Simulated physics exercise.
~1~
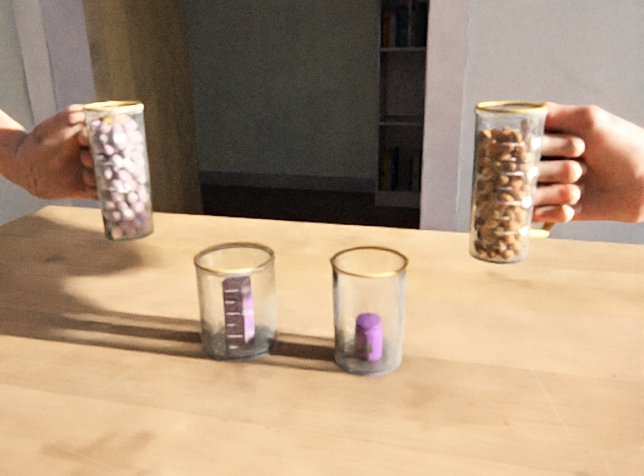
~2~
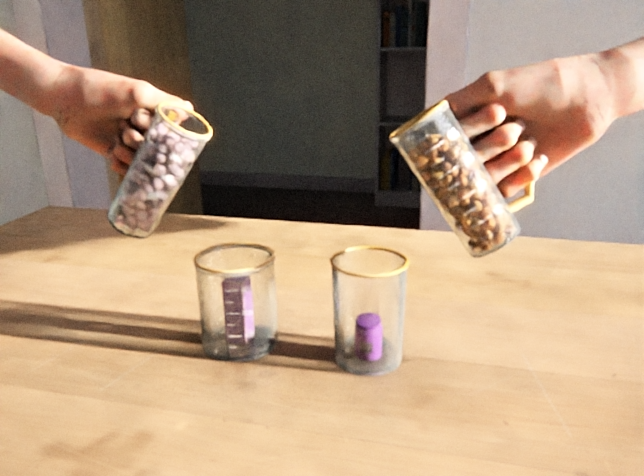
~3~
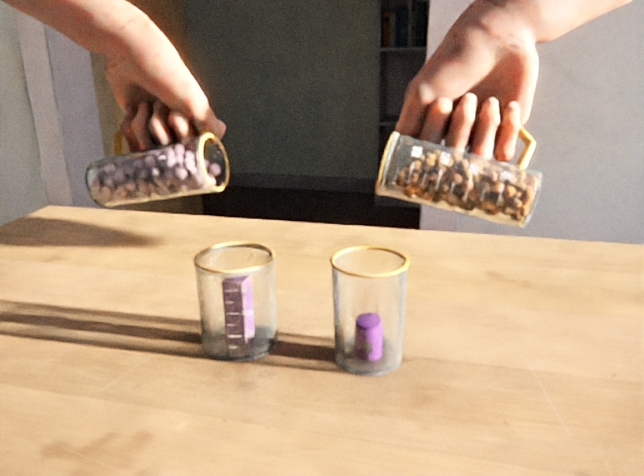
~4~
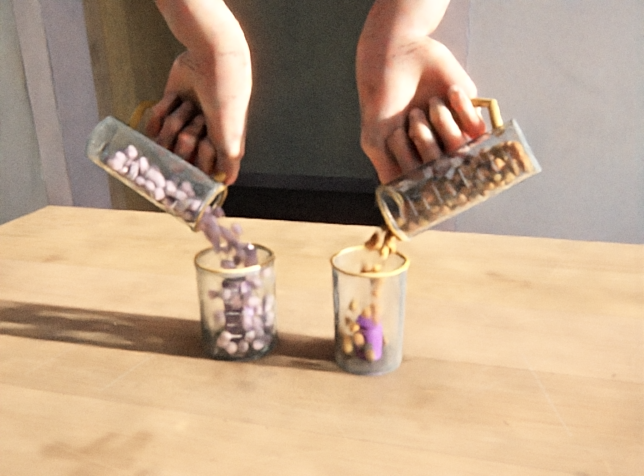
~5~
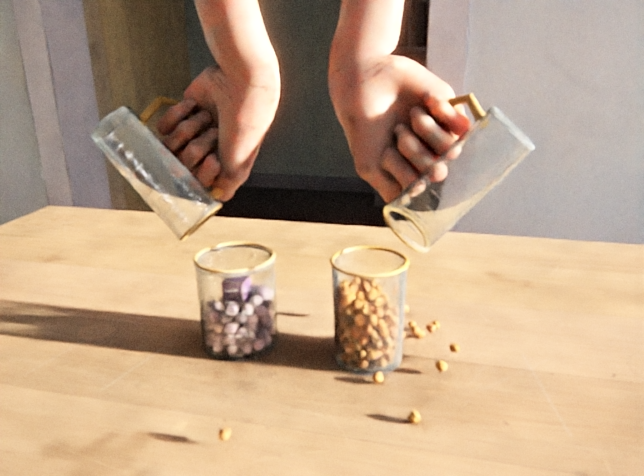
Two clear, gold-rimmed glasses stand on a pale wooden table, seen from slightly above by a still camera, with a tall purple object upright in the left and a shorter purple one in the right. Above them, two hands hold clear cups, the left filled with pale lilac pieces and the right with brown ones. The hands bring the cups inward and tip them onto their sides, then further, until the pieces pour into the glasses. Both cups empty, and several golden-brown pieces scatter on the table. The left object's top still shows above the lilac pieces, while the right one is buried.
